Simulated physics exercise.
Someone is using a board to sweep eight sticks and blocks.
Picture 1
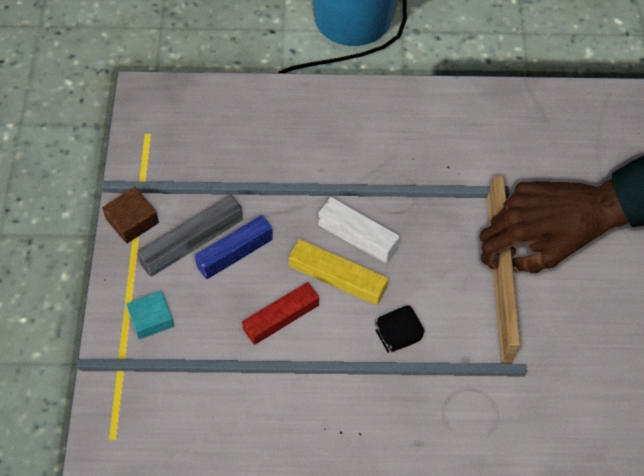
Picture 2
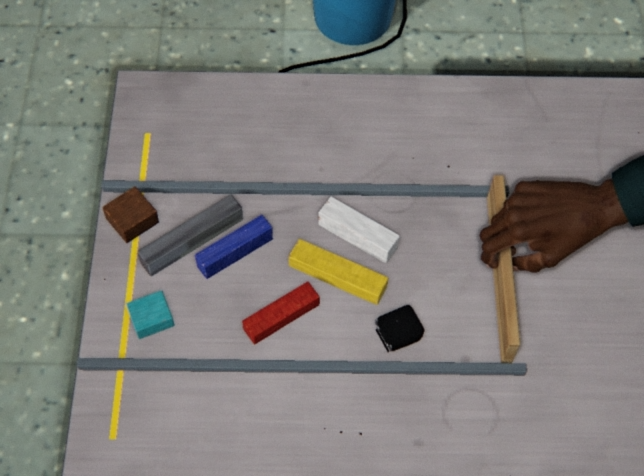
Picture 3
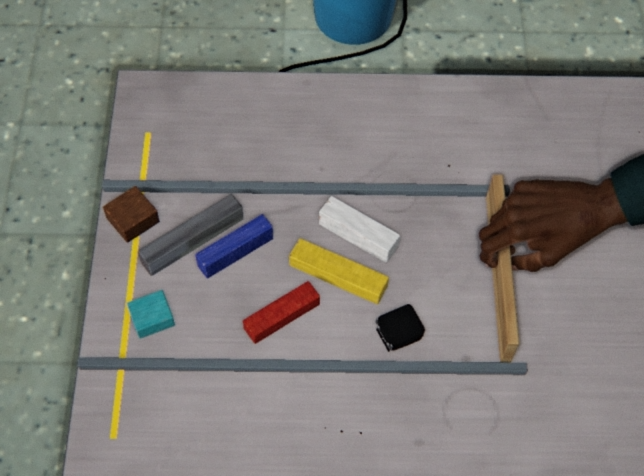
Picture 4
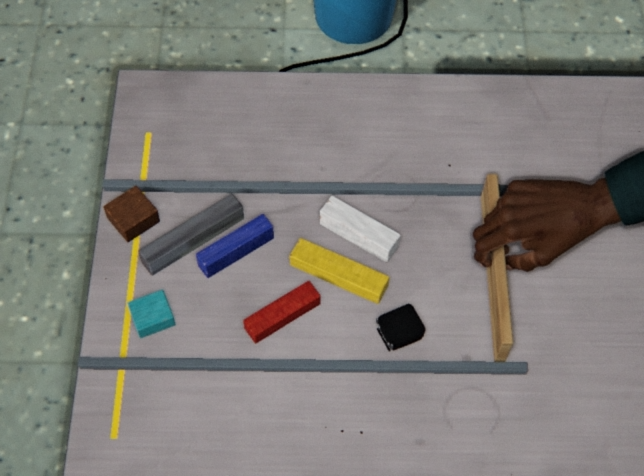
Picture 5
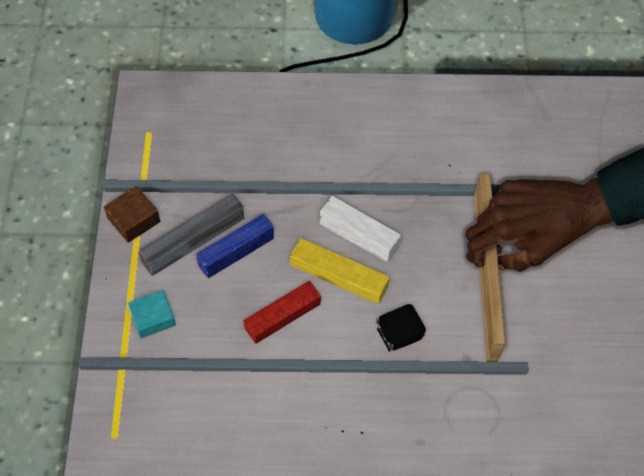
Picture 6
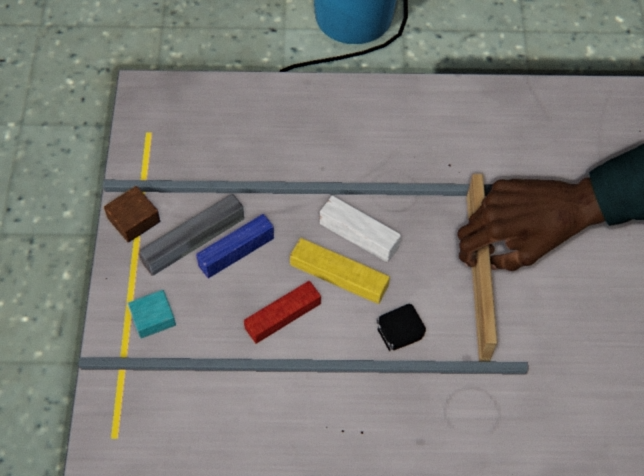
A hand slides a wooden board slightly left toward eight scattered sticks and blocks.
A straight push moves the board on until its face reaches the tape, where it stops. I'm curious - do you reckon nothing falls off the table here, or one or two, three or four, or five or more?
I'd say five or more fall off.
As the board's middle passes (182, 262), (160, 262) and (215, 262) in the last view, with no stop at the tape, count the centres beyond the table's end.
1; 3; 0.
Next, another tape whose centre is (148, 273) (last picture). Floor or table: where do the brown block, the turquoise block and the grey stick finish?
Observed: Brown block toppled; turquoise block toppled; grey stick toppled.
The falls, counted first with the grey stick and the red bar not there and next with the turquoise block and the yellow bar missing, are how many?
3 in the first try, 3 in the second.
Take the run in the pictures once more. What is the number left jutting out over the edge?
1.
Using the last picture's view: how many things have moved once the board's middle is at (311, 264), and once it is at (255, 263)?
First 6, then 6.
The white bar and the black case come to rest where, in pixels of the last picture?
In the last picture the white bar sits at (126, 220) while the black case sits at (105, 341).
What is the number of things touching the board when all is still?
Count recorded: 3.
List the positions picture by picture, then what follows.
Brown block (131, 215); turquoise block (150, 315); grey stick (191, 236); board (502, 268); tape (132, 274), in the first picture.
Turquoise block (150, 315); black case (400, 330), in the second picture.
Grey stick (192, 234); yellow bar (339, 271), in the third picture.
Brown block (132, 214); board (496, 266), in the fourth picture.
Turquoise block (152, 314); blue bar (236, 246), in the fifth picture.
Brown block (132, 214); turquoise block (152, 314); grey stick (193, 234); board (481, 265); tape (133, 273), in the sixth picture.
Soon after, none off yet; brown block at rest near (132, 214); turquoise block at rest near (152, 314); grey stick at rest near (193, 234).
After that, none off yet; brown block at rest near (132, 214); turquoise block at rest near (152, 314); grey stick displaced a little near (182, 226).
And then, none off yet; brown block displaced about its own width near (94, 207); turquoise block displaced about its own width near (103, 311); grey stick displaced about its own width near (110, 227).
In the end, the number that fall off is five or more; gone, red bar, blue bar, grey stick, turquoise block and brown block.
